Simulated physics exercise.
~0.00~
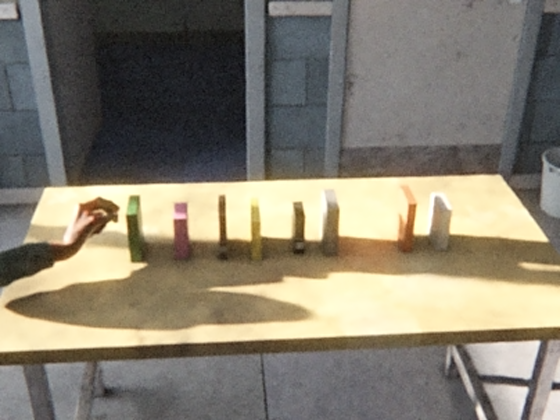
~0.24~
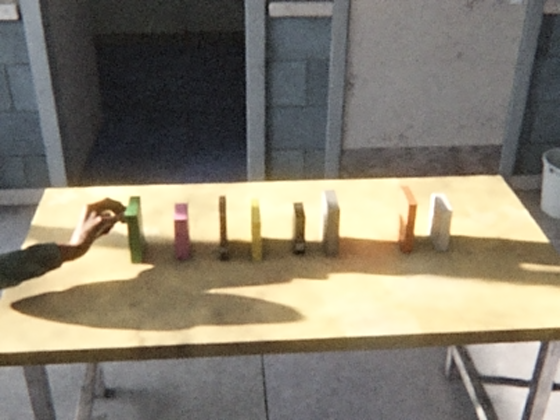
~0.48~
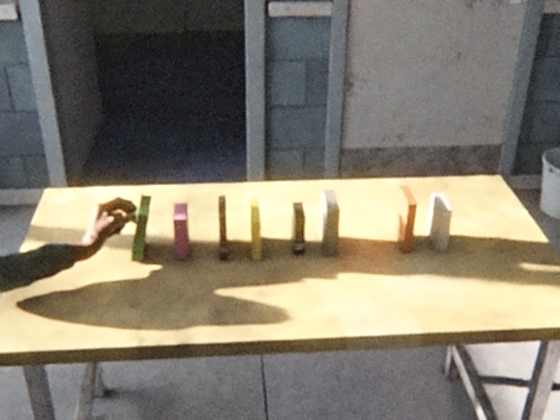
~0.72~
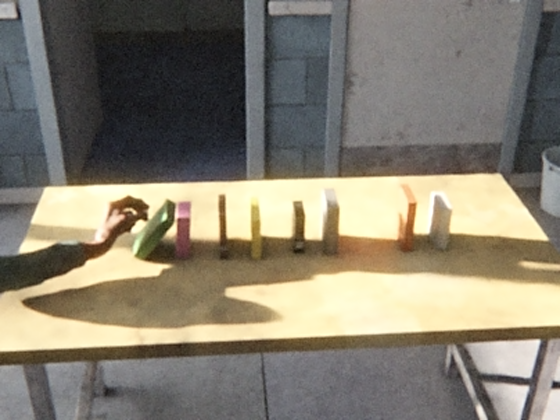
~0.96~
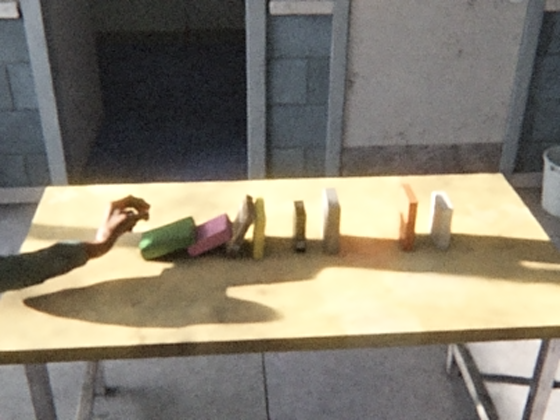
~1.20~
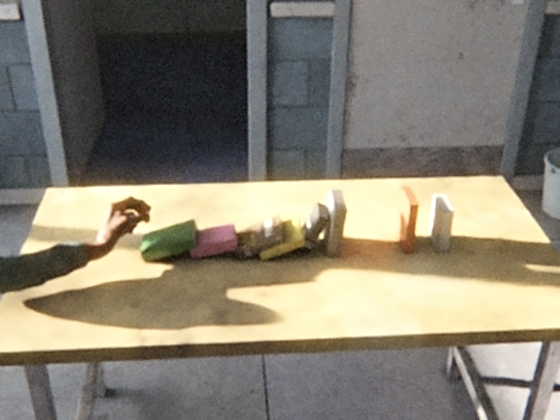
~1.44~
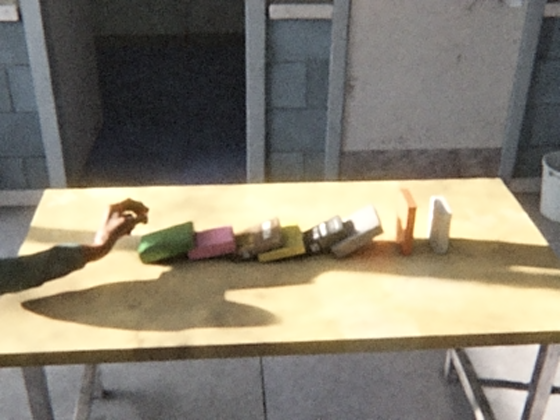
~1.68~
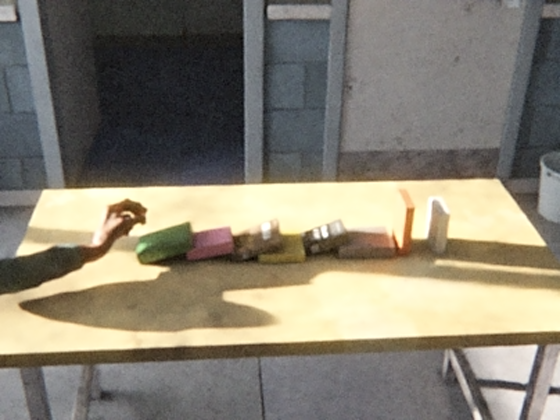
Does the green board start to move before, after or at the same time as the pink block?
The green board starts to move before the pink block. It is already leaning to the right under the hand while the pink block still stands upright.
